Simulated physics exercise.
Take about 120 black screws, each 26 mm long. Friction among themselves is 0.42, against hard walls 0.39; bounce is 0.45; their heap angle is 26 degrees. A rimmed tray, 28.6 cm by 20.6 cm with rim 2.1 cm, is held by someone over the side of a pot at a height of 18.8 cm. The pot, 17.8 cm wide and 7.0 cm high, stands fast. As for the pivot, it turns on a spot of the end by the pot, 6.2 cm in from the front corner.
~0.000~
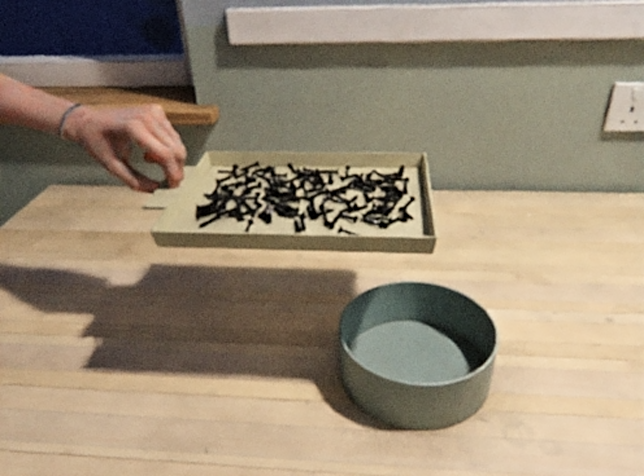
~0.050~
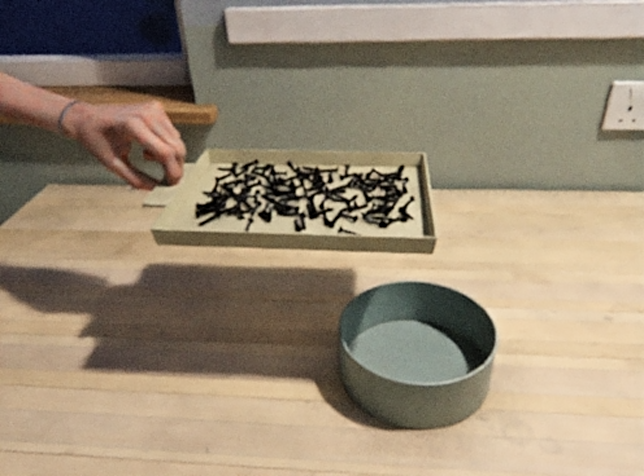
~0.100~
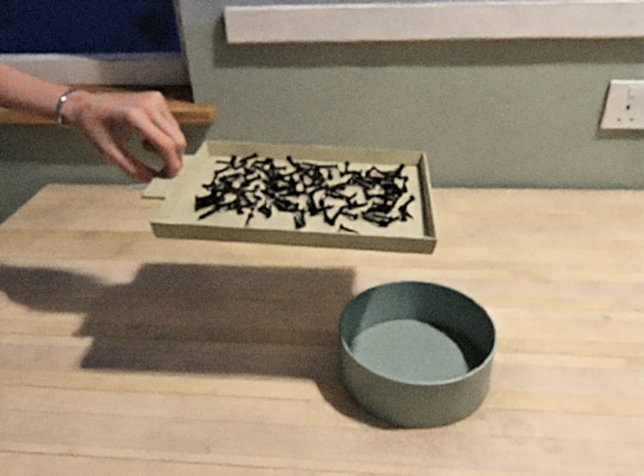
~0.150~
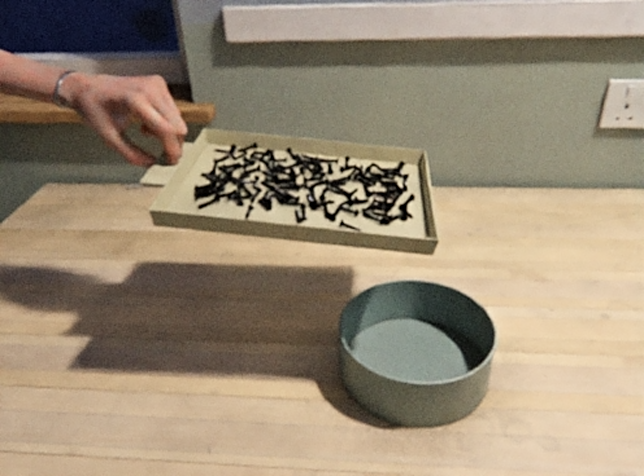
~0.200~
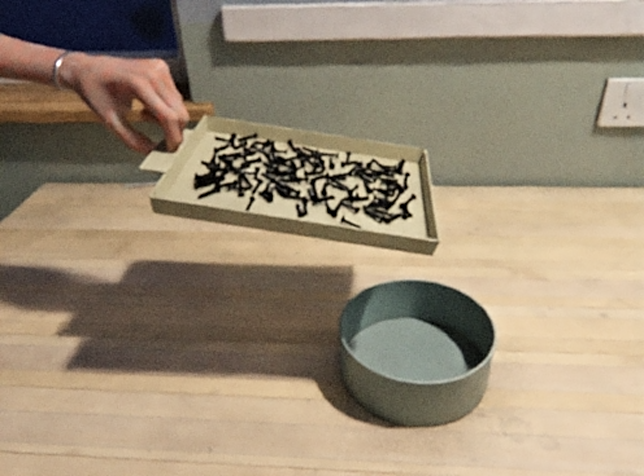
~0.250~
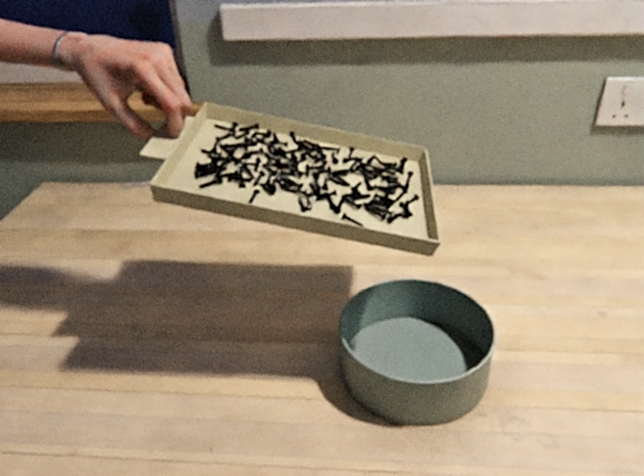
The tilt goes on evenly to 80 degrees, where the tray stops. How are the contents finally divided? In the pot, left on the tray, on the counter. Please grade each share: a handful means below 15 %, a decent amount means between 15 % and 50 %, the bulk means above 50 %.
Pot: A decent amount, tray: A decent amount, counter: A decent amount.
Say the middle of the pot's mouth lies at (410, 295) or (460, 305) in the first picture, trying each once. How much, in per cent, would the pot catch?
30 % and 55 %.
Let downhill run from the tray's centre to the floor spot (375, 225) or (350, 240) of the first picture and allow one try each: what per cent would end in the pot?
I'd put it at about 90 per cent for the first tilt and about 90 per cent for the second.
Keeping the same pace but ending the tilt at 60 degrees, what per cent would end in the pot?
10 per cent.
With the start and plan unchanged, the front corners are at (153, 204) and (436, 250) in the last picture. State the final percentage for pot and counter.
Pot 90 % / counter 0 %.
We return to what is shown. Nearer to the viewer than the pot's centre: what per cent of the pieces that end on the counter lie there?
Share: Some 10 %.
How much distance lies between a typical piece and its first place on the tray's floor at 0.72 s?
Displacement on the tray: Roughly 9 cm.
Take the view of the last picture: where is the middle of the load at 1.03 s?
Roughly (437, 199).
Then, at 0.72 s, tilt 45 degrees; the tray holds 100 %, the pot 0 %.
Then, at 1.03 s, tilt 66 degrees; the tray holds 90 %, the pot 0 %.
After 1.45 s, tilt 80 degrees; the tray holds 50 %, the pot 20 %.
In the end, at 2.8 s, pot 35 %, tray 30 %, counter 30 %.
